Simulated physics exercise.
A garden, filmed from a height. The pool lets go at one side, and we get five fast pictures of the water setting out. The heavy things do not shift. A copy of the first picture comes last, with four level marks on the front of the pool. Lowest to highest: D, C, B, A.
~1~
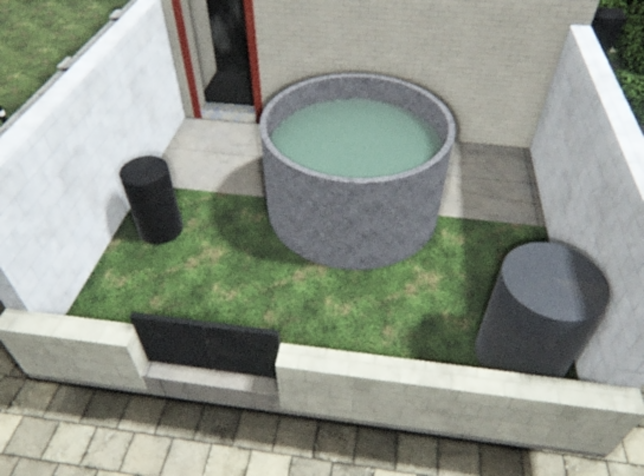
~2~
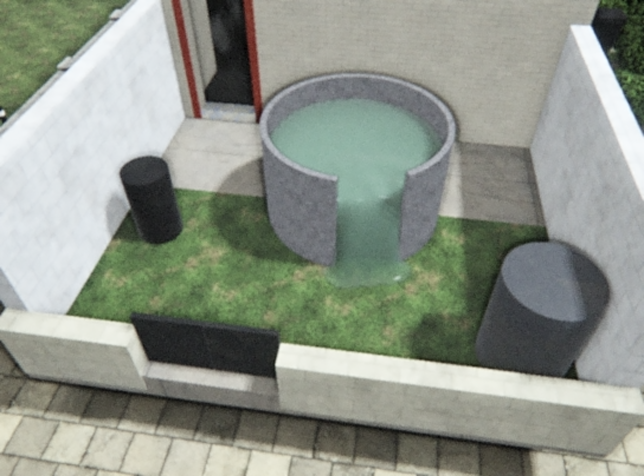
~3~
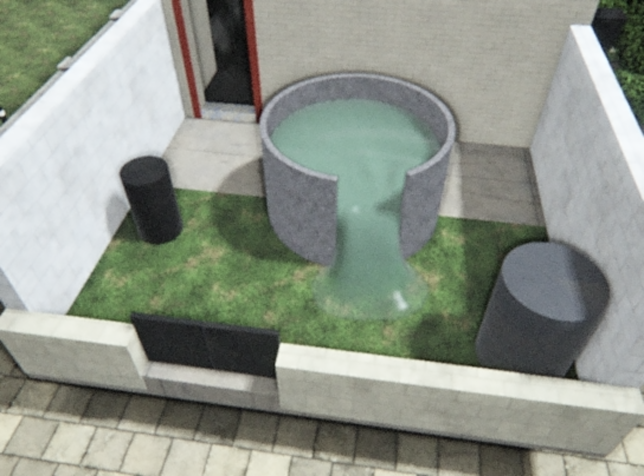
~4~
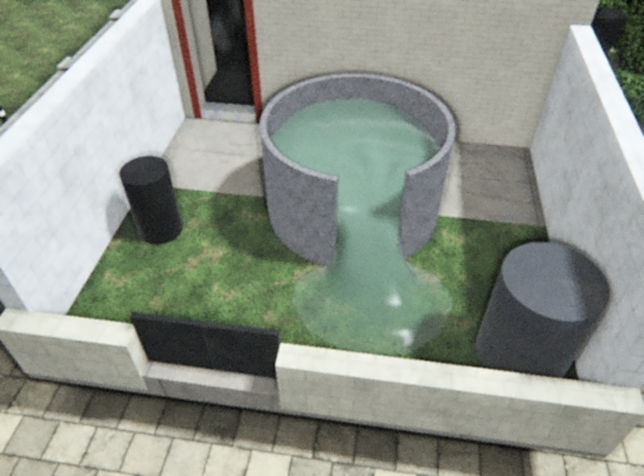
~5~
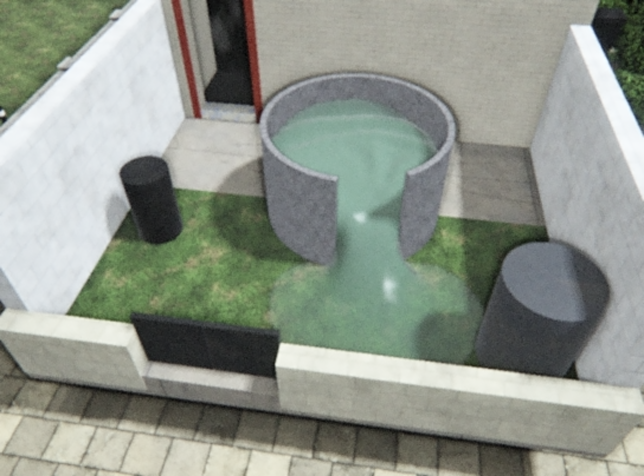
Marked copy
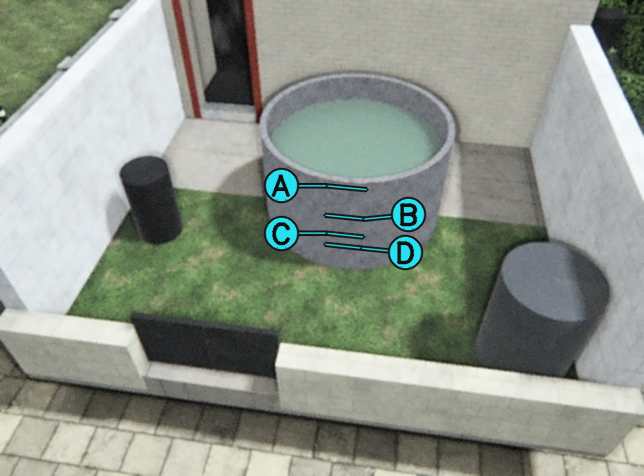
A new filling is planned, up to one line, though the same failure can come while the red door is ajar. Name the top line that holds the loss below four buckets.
The limit is B.
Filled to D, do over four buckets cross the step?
No, not at all.
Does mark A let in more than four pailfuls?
Yes, that goes wrong.
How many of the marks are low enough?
Three of the four.
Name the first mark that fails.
That is mark A.
On the marked copy, A at (345, 187); B at (344, 217); C at (344, 235); D at (343, 246); from the bottom up D, C, B, A.
With A, about 10 bucketfuls get in.
With B, a splash gets over, under a bucket.
With C, nothing gets over.
With D, nothing gets over.
